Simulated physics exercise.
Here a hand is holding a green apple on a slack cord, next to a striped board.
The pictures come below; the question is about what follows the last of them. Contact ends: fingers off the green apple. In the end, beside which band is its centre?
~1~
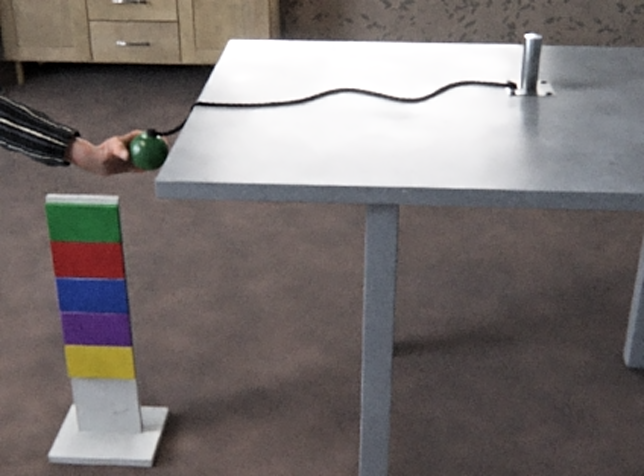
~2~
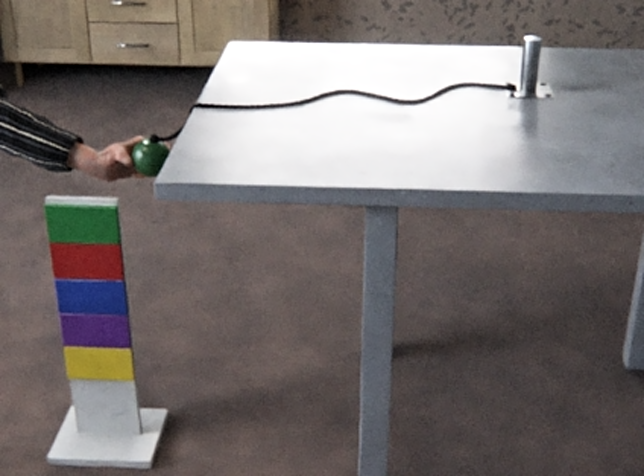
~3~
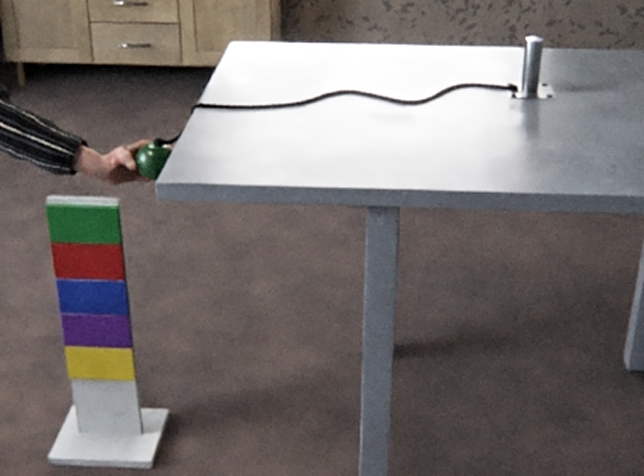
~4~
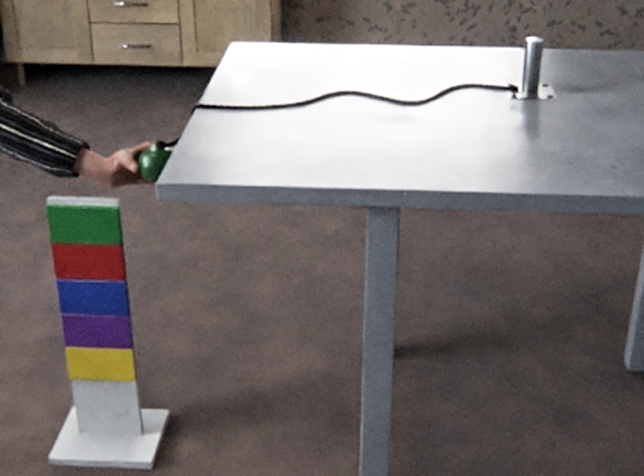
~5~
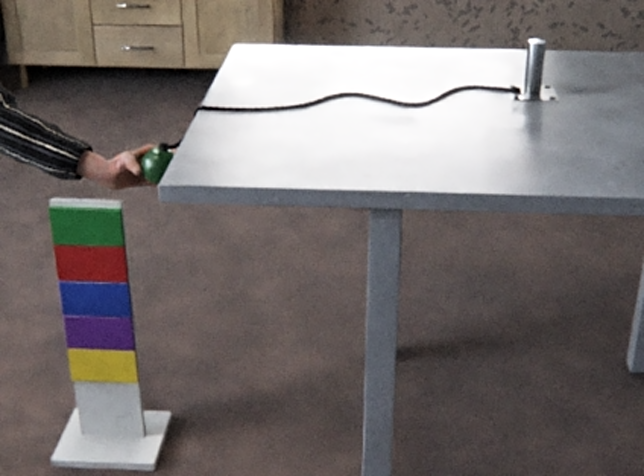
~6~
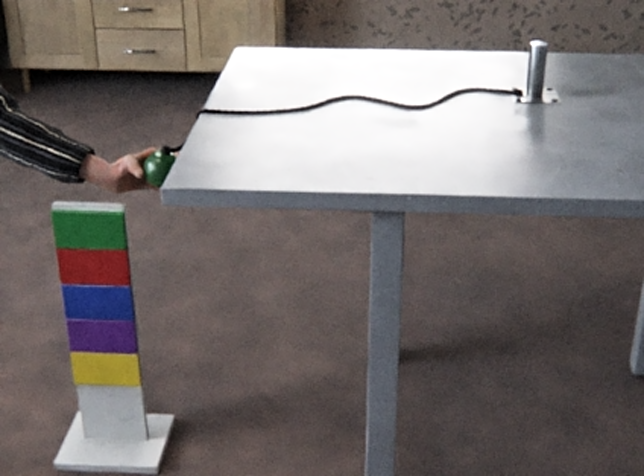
Beside green.
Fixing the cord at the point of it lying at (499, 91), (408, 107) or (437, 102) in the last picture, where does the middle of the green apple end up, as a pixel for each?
In order: (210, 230), then (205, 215), then (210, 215).
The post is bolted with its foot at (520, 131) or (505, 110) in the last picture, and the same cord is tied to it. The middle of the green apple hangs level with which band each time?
First try: Red; second try: Red.
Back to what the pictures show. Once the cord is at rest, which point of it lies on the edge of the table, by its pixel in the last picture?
Roughly (247, 113).
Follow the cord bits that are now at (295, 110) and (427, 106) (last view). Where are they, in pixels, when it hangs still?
In that view they reach (246, 105) and (400, 99).
Soon after, apple near (216, 231); level with green.
After that, apple near (196, 232); level with green.
In the end, apple near (210, 233); level with green. The cord holds its middle at green.
